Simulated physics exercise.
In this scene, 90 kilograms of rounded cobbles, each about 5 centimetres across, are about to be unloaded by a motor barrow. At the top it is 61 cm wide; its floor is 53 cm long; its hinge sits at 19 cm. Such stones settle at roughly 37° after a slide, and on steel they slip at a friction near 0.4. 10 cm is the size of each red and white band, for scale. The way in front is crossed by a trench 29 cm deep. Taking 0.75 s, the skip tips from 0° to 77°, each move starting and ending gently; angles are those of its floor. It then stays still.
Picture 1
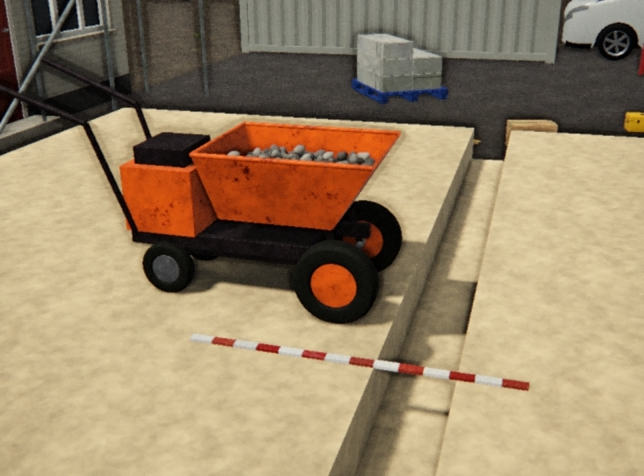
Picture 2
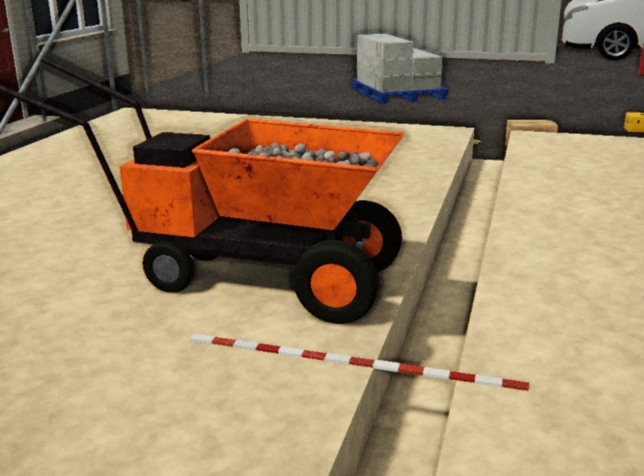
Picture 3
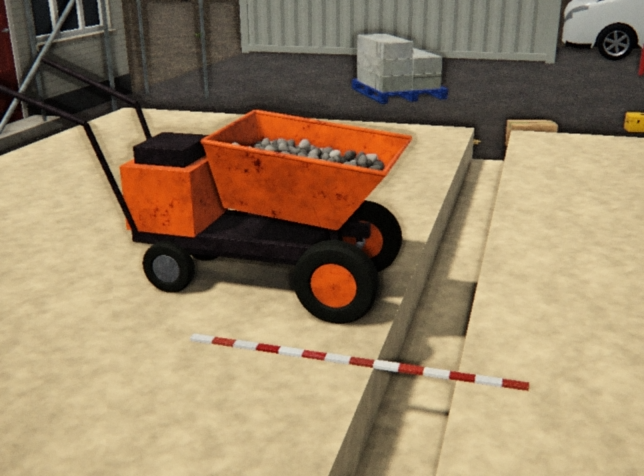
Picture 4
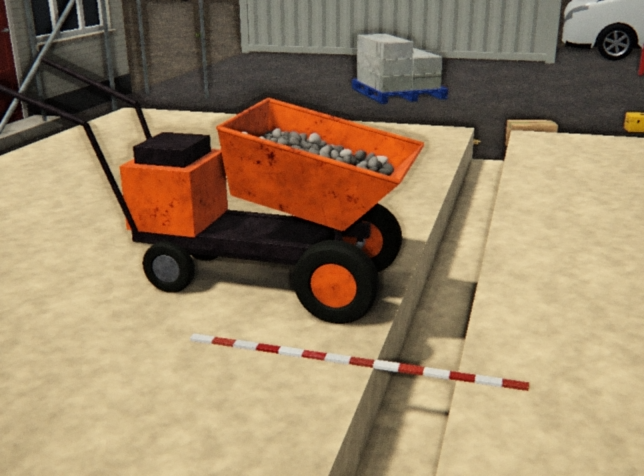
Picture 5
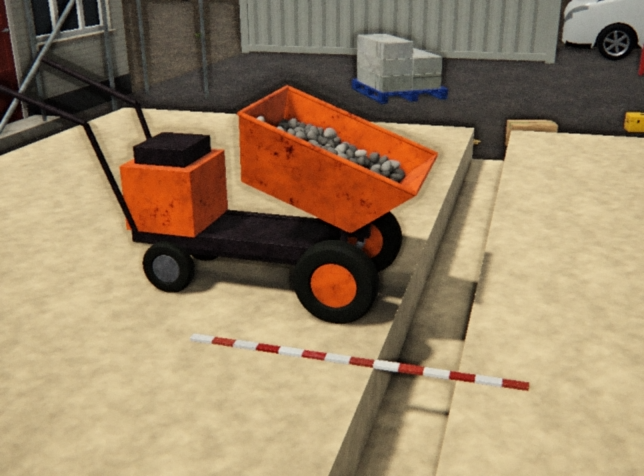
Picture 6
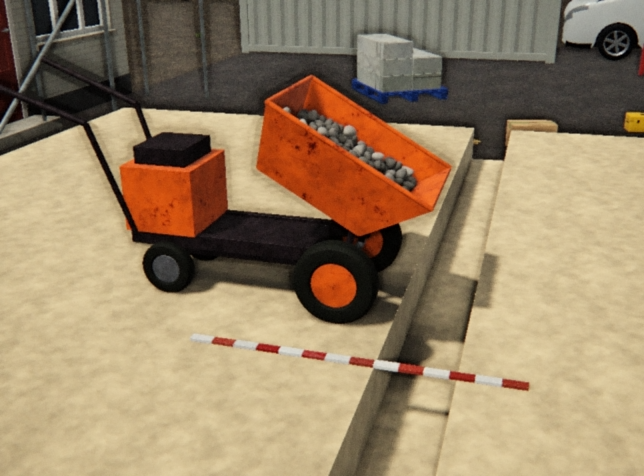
At the start, an orange motor barrow loaded with grey stones stands on pale ground beside a narrow trench, its skip level. The skip then begins to tilt forward, its rear rising away from the body while the wheels stay still. By the end it slopes steeply toward the trench, stones still inside.
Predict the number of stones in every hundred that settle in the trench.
Close to 12 in a hundred.
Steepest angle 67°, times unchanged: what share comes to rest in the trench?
About 15 per cent would end up in the trench.
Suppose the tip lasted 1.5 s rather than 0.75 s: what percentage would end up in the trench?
It would come to roughly 15 per cent.
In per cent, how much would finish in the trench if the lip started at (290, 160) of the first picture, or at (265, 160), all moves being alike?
First place roughly 90%, second roughly 90%.
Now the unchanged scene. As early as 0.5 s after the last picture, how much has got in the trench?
I'd put it near 0 per cent.
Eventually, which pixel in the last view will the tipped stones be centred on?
At about pixel (536, 314) in the last view.
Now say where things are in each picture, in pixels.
The skip is at 0°, its lip at (372, 169); the top of the load is at (297, 155), in the first frame.
The skip is at 2°, its lip at (376, 170); the top of the load is at (293, 153), in the second frame.
Lip at (386, 174), floor tilted 6°, highest stones at (283, 147), in the third frame.
The skip is at 13°, its lip at (400, 182); the top of the load is at (293, 139), in the fourth frame.
Lip at (416, 194), floor tilted 21°, highest stones at (297, 130), in the fifth frame.
The skip is at 30°, its lip at (432, 210); the top of the load is at (308, 122), in the sixth frame.
Then, 0.2 s after the last picture the floor is at 65°, 100 % in the skip; the foremost stones are at (447, 237).
Then, 0.5 s after the last picture the floor is at 77°, 69 % in the skip, 31 % past the trench; the foremost stones are at (557, 323).
Then, 0.9 s after the last picture the floor is at 77°, 18 % in the skip, 1 % in the trench, 82 % past the trench; the foremost stones are past the picture's edge.
Then, 2.8 s after the last picture the floor is at 77°, 1 % in the skip, 12 % in the trench, 87 % past the trench; the foremost stones are past the picture's edge.
